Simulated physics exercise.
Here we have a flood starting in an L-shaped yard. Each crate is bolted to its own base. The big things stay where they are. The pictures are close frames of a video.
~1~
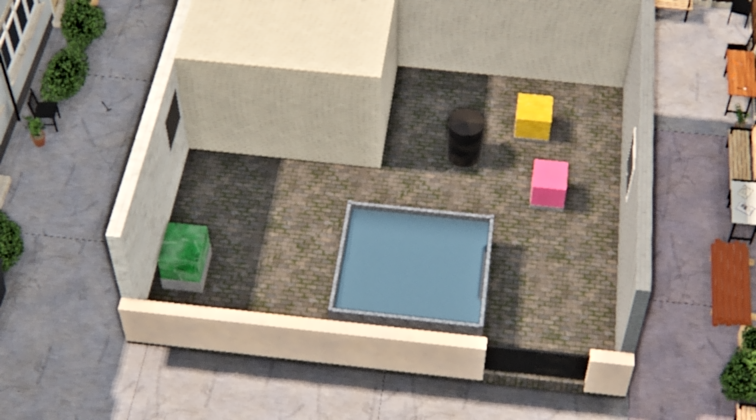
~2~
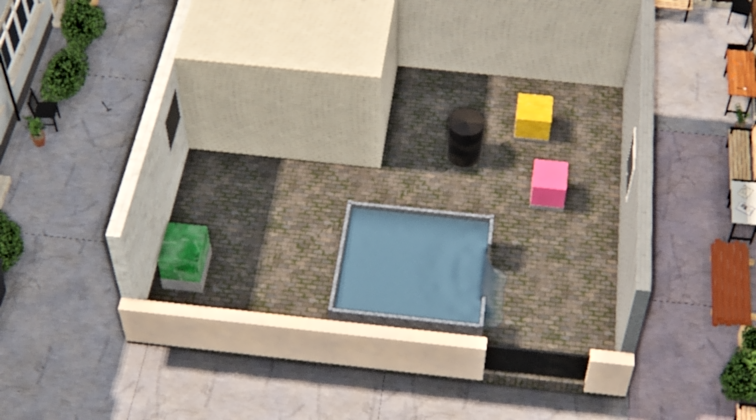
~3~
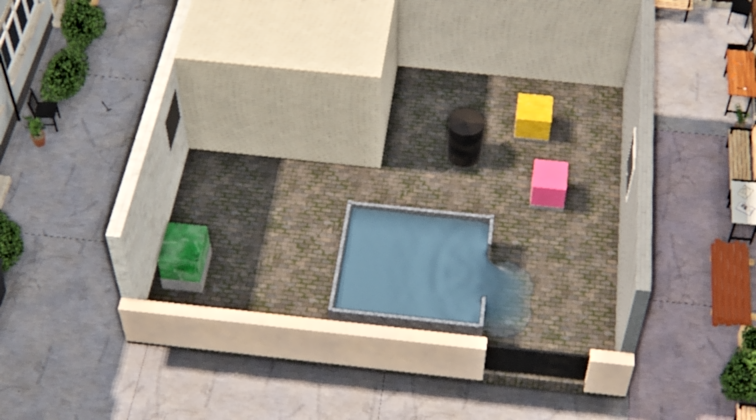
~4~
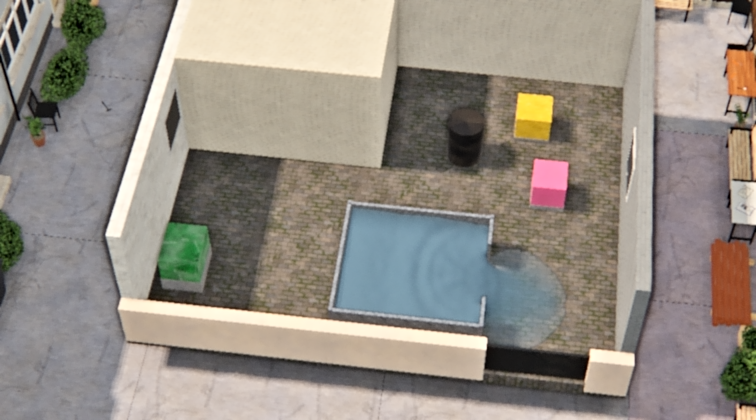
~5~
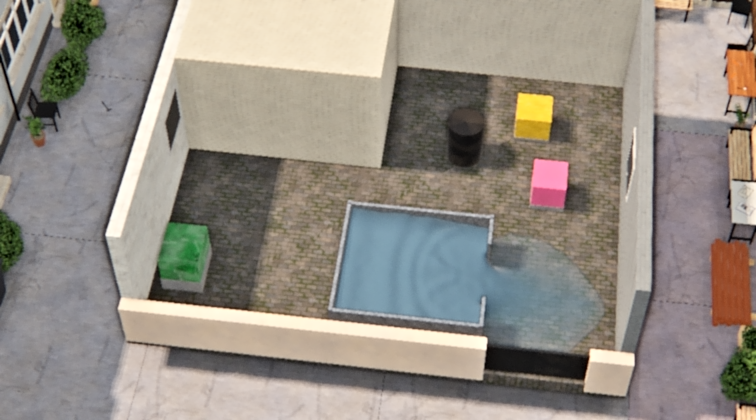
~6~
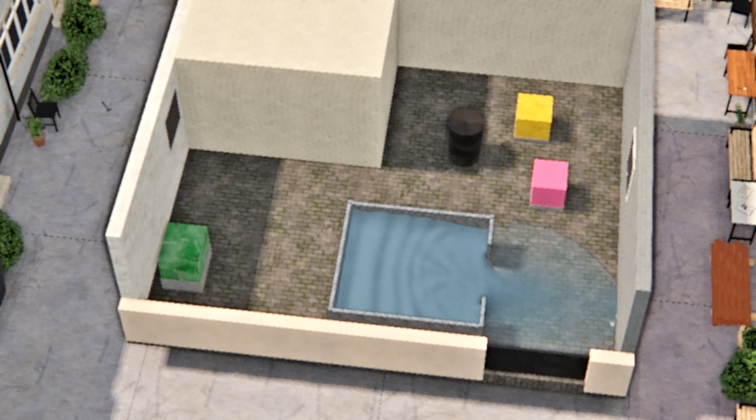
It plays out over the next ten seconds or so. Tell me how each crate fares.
One by one: The pink crate is wetted; the yellow crate is wetted; the green crate escapes dry.
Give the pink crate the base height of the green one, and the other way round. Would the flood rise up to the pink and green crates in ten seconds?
Pink crate keeps dry, green crate escapes it.
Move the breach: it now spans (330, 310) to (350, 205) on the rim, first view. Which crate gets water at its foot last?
Last comes the one in yellow.
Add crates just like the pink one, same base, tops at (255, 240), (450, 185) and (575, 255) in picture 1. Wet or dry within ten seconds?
In turn: Keeps dry, gets wet, gets wet.
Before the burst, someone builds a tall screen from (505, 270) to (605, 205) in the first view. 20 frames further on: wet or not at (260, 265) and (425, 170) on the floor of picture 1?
In turn: Free of water, not flooded.
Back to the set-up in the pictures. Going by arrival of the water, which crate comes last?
The green-painted one.
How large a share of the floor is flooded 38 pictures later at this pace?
About 70 per cent.
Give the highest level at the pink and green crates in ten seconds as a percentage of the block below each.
Roughly 200 per cent, then 20 per cent.
A moment on, water covers 20 % of the floor; the pink crate water round its plinth, the yellow crate not reached, the green crate not reached.
Next, water covers 25 % of the floor; the pink crate water round its plinth, the yellow crate not reached, the green crate not reached.
Then, water covers 35 % of the floor; the pink crate water round its plinth, the yellow crate water round its plinth, the green crate not reached.
Later, water covers 70 % of the floor; the pink crate water round its plinth, the yellow crate water round its plinth, the green crate water round its plinth.
In the end, water covers 95 % of the floor; the pink crate was topped, the yellow crate was topped, the green crate stayed above the water.
